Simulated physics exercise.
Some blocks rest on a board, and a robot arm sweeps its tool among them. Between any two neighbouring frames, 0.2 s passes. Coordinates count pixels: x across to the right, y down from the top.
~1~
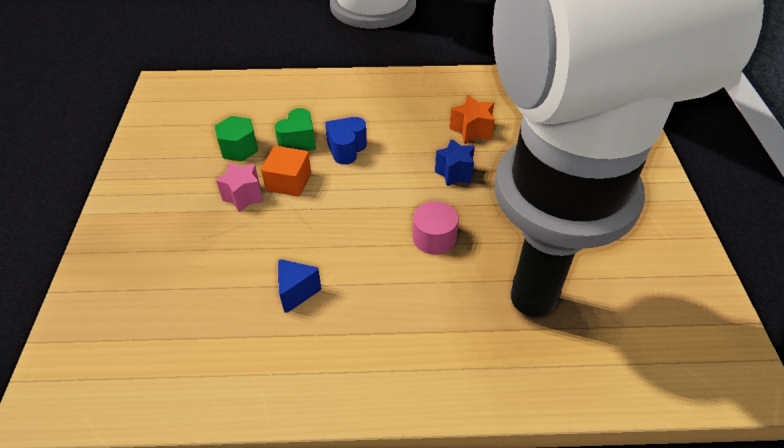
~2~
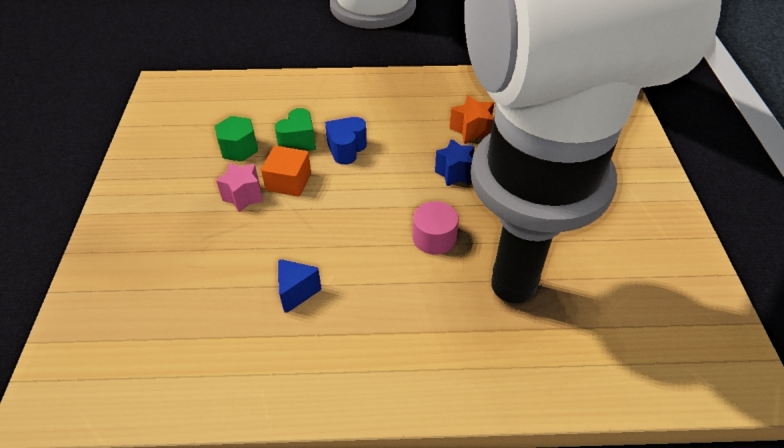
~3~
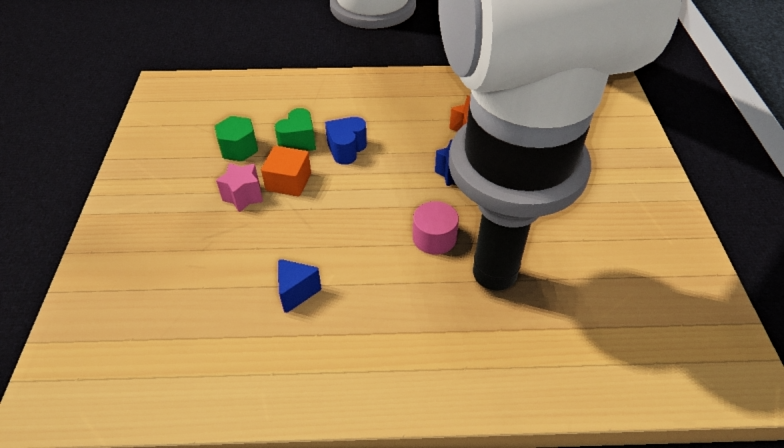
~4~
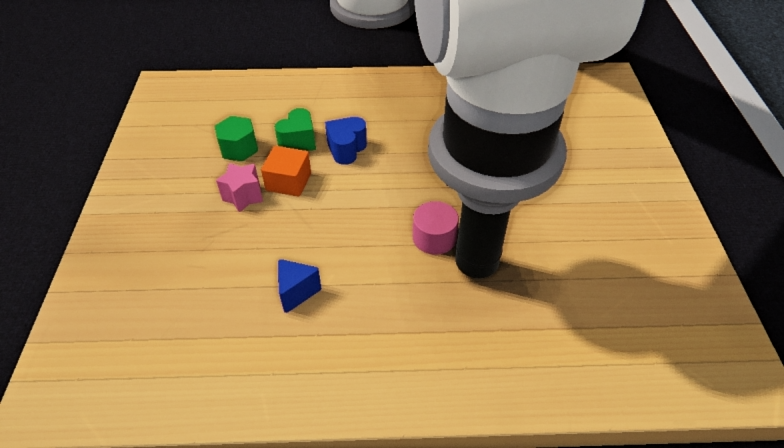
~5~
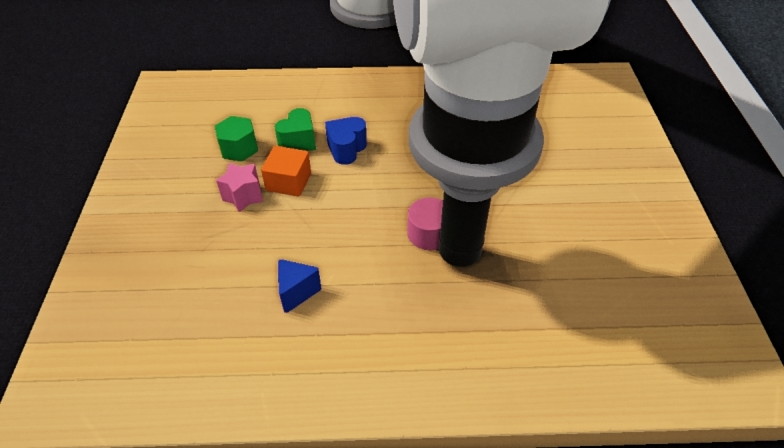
The footage shows a robot arm moving its black tool left and slightly away across a wooden board of colourful blocks, reaching the pink disc and nudging it slightly left while the blue triangle and the cluster at upper left stay still.
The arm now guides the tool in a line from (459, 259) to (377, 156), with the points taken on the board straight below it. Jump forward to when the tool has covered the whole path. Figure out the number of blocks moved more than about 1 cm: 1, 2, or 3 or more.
Total moved: One.
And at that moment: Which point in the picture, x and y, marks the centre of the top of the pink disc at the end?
I think it will end close to (348, 158).
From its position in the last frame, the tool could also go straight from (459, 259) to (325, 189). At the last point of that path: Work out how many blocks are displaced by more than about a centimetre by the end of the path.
It moves one block.
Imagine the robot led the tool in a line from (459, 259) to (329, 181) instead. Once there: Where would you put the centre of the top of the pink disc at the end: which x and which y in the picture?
It is going to be at (367, 147).
What follows on the original path. One third of the way, tool (429, 213); pink disc (395, 183).
Two thirds of the way, tool (401, 178); pink disc (360, 163).
At the end, tool (376, 148); blue heart-shaped block unmoved; pink disc (348, 158).
